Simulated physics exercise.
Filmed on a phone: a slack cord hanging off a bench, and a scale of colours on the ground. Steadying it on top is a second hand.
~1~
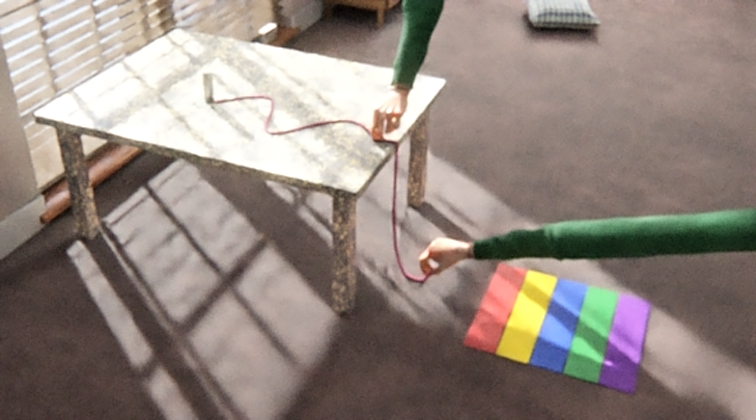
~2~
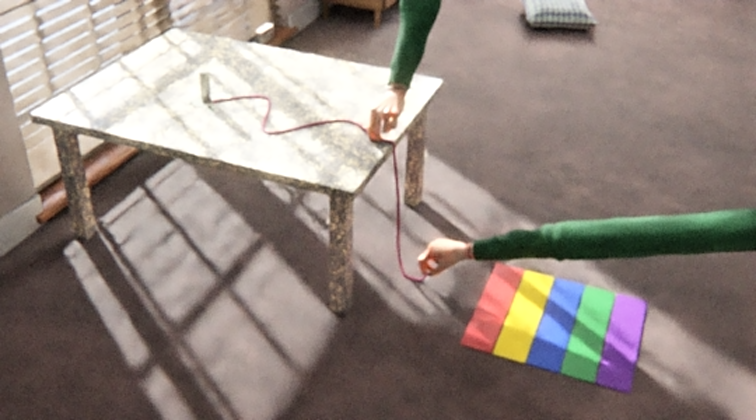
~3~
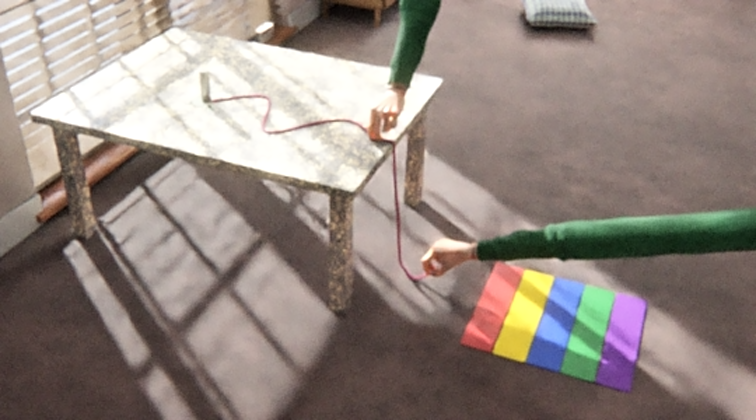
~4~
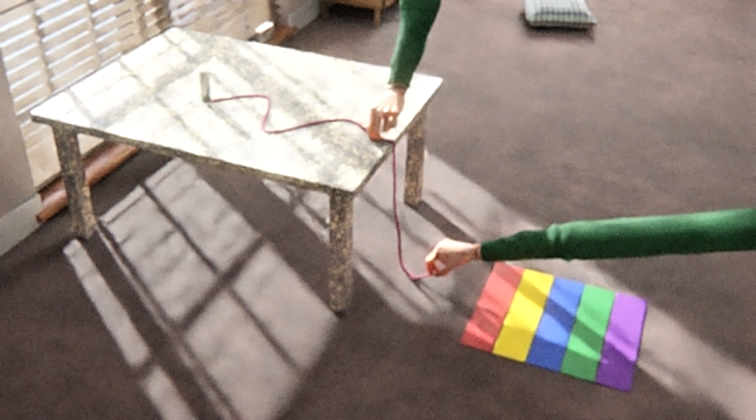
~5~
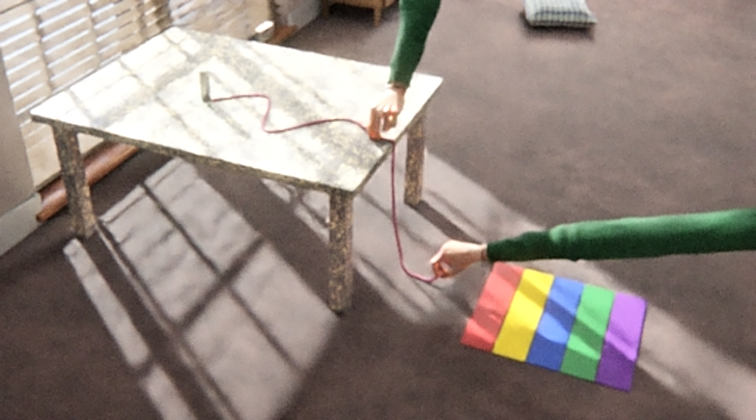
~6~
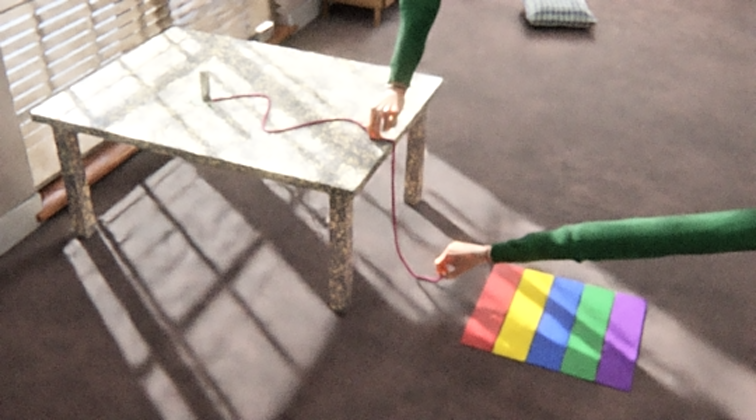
Hand holding the end of a slack dark red cord hanging off a speckled table, shifting slightly right near coloured floor stripes.
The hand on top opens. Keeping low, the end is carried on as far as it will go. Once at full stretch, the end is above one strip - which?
The end stops over the purple strip.
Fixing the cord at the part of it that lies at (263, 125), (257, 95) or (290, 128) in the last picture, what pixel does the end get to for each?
Expect roughly (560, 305) for the first, (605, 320) for the second and (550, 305) for the third.
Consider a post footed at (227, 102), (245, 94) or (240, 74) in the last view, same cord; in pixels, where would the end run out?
Places per try: (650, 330); (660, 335); (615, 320).
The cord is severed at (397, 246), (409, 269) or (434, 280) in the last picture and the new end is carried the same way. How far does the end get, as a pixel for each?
Case by case: Close to (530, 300), (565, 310) and (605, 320).
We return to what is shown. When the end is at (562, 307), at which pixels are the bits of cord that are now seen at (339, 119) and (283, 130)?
Taking them in turn, (394, 154) and then (343, 134).
Soon after, end near (562, 307); over blue.
Then, end near (601, 317); over green.
At full stretch, end near (625, 324); over purple. Over purple.
